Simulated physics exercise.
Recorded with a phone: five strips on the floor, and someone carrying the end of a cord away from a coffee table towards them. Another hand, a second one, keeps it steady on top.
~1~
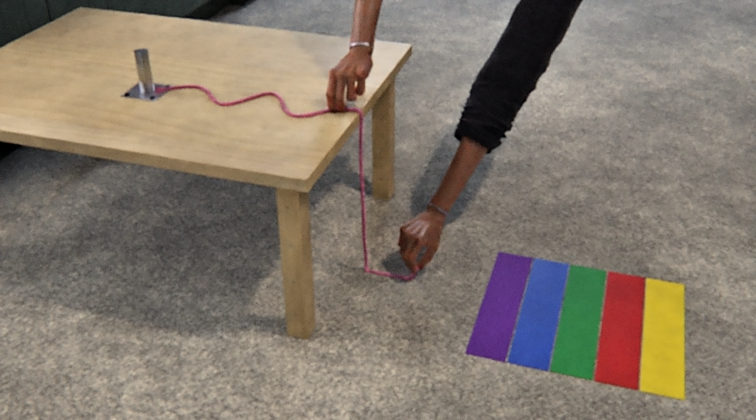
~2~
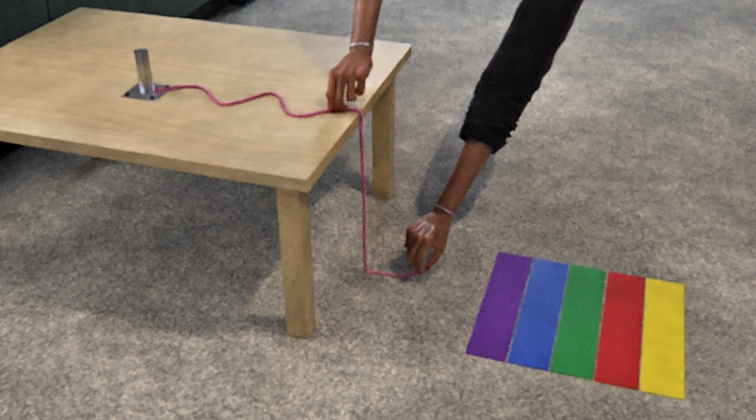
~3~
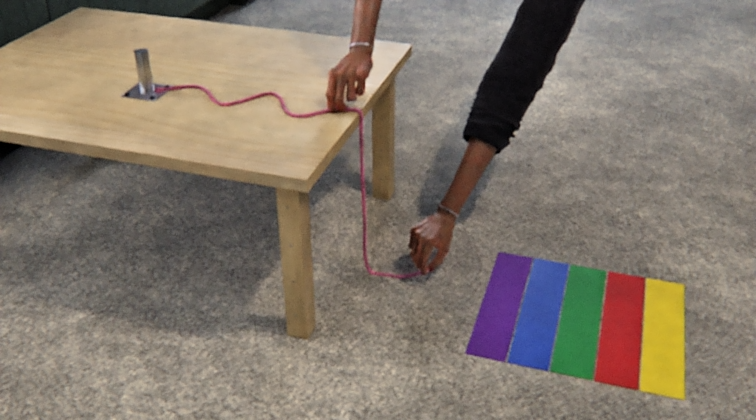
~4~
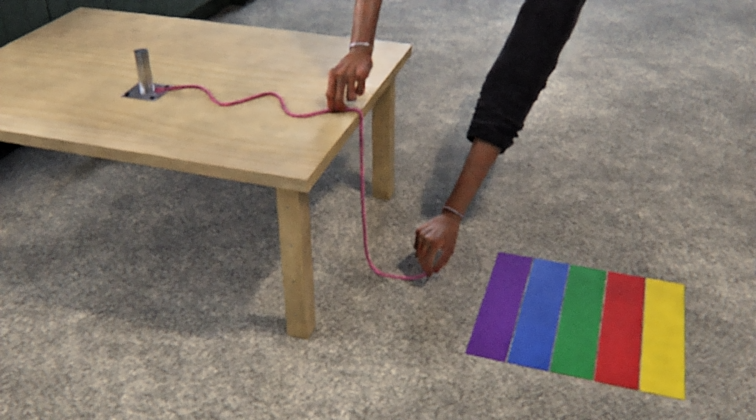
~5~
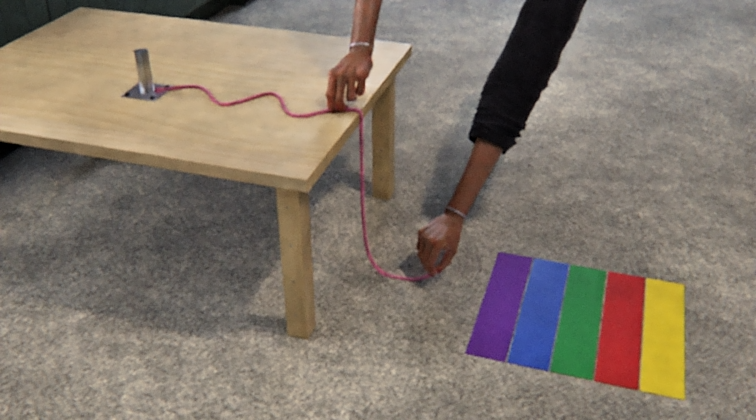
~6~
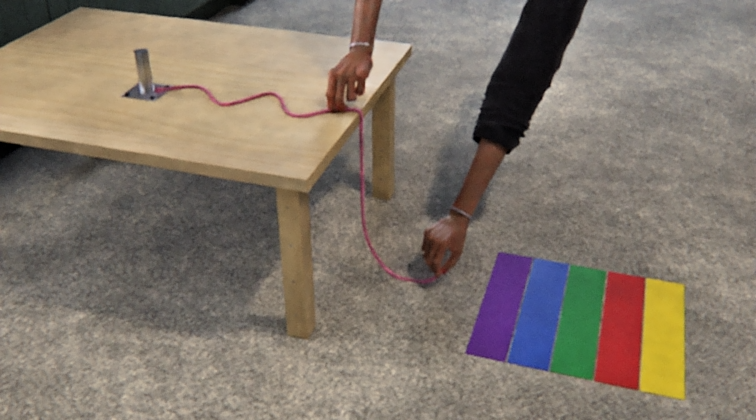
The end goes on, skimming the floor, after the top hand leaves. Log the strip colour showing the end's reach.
Reach: Red strip.
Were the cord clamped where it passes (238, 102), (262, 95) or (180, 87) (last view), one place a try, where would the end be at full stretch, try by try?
Estimated pixels in sequence: (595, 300), (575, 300) and (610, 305).
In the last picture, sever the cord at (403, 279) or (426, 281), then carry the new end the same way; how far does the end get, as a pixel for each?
First try: Near (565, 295). Second try: Near (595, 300).
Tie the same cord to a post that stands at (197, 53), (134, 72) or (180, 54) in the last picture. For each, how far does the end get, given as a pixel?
Places per try: (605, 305); (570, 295); (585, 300).
Soon after, end near (539, 291); over blue.
After that, end near (591, 301); over green.
At the stop, end near (621, 306); over red. Over red.
